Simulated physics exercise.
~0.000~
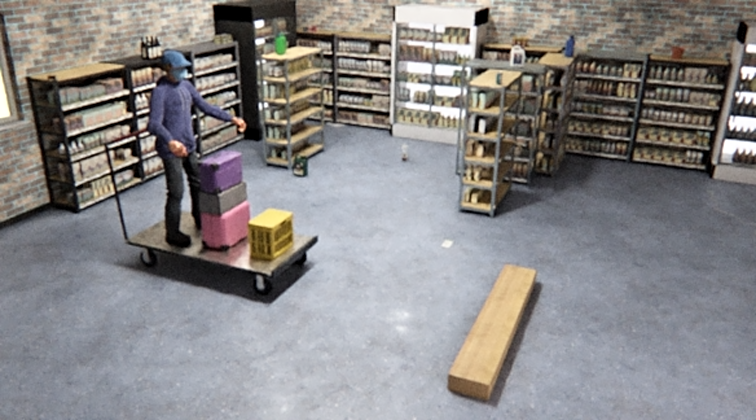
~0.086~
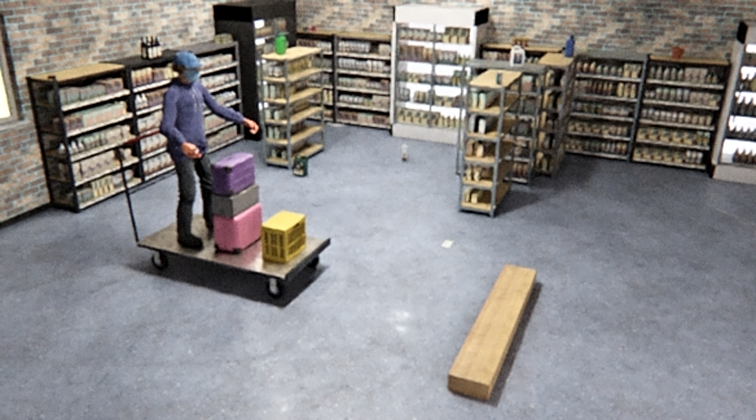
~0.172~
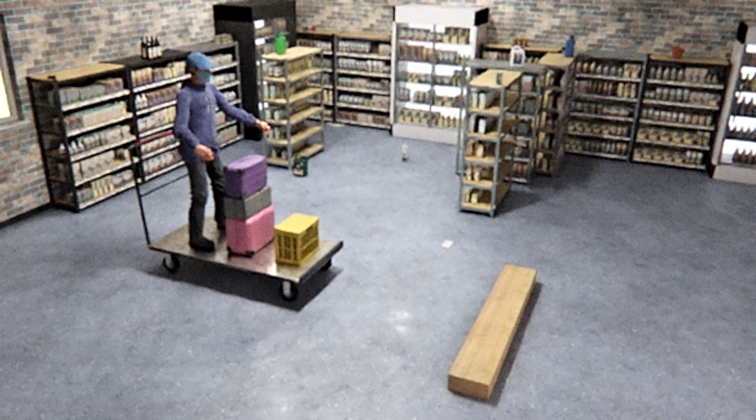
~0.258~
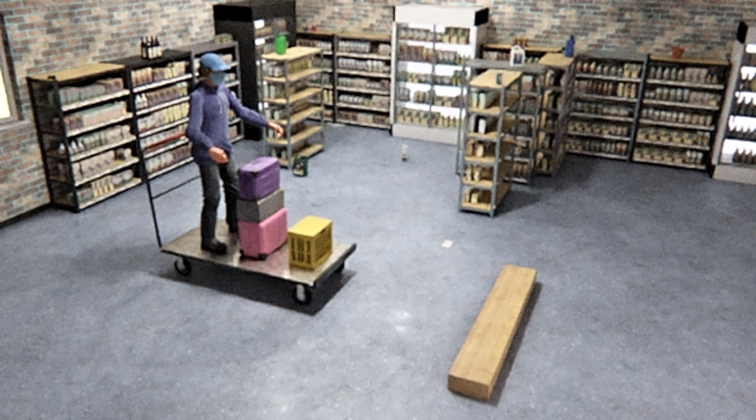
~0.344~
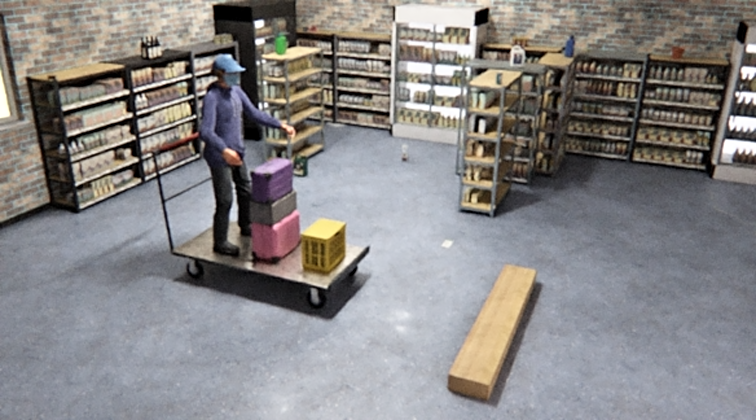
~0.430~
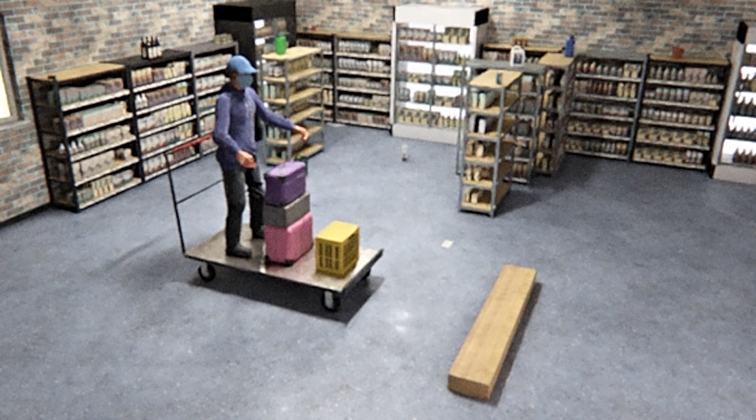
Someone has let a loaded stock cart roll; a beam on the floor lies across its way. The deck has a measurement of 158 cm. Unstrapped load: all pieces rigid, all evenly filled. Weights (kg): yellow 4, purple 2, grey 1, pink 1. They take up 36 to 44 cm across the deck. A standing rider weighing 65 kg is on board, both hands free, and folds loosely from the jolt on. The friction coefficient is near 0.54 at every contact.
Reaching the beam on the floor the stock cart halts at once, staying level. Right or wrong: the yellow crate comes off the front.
Wrong.
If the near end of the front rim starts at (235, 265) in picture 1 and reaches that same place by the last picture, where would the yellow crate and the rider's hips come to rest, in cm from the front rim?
Then yellow 70 past, hips 40 past.
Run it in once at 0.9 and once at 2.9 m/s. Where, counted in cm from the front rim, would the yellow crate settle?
Near 10 cm behind in one run and near 70 cm past in the other, in that order.
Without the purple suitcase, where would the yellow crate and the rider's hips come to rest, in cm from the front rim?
In that case the yellow one ends 20 cm behind the front rim and the hips 70 cm behind it.
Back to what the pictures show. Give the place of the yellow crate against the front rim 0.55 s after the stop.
Around 15 cm short of the front rim.
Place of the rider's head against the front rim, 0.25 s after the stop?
Position: Approx. 80 cm behind the front rim.
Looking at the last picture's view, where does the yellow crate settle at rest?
Resting point approx. (476, 277).
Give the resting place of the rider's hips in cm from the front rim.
They settle some 100 centimetres behind the rim.
Impact comes at 1.15 s.
After 1.40 s the yellow crate is 12 cm behind the rim, tilted 15°, near (481, 275) in the last picture's view.
After 1.70 s the yellow crate is 15 cm behind the rim, tilted 5°, near (477, 276) in the last picture's view.
After 2.15 s the yellow crate is 16 cm behind the rim, tilted 0°, near (476, 277) in the last picture's view.
At rest, 3.9 s, past the rim, purple suitcase and grey parcel; behind it, yellow crate, pink suitcase and the rider's hips.
